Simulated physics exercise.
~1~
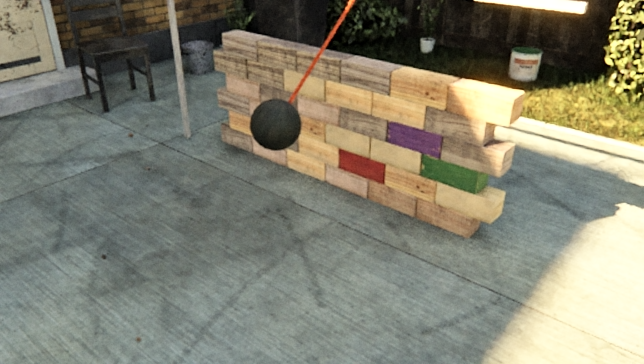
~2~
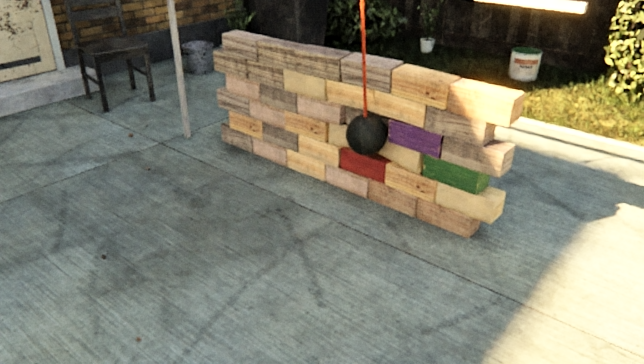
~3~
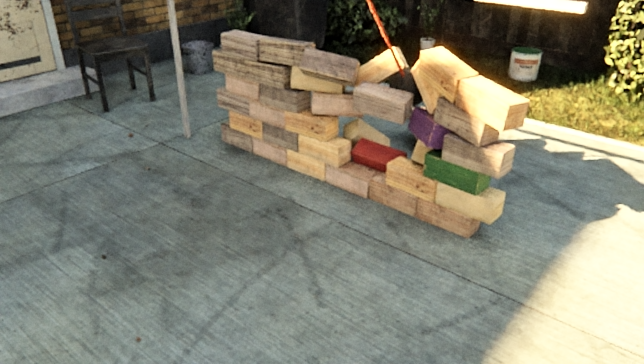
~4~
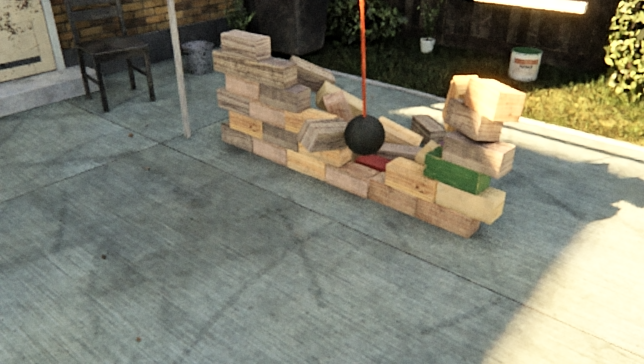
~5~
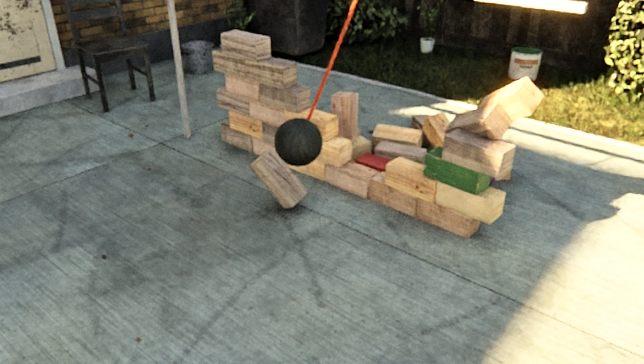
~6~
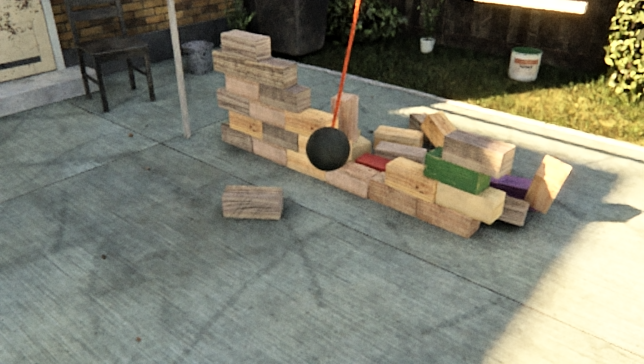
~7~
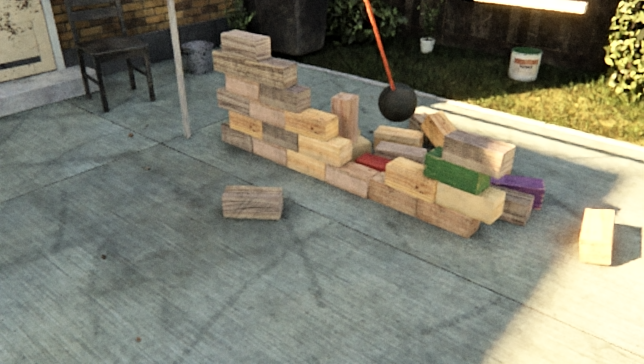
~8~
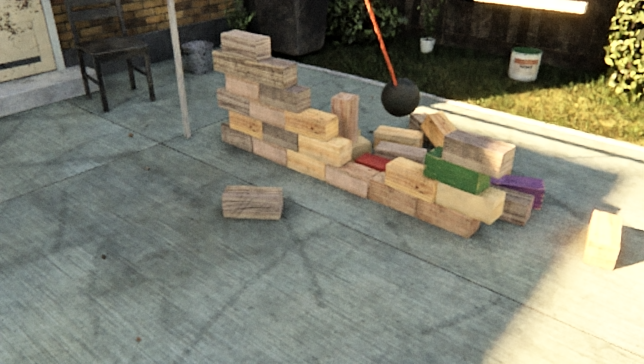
The video shows a dark ball on an orange line swinging into a loose wall of wooden blocks on a patio, knocking down its middle and upper right. Blocks tumble forward and right, the purple one dropping behind the right end, while the green one stays and the ball still hangs.
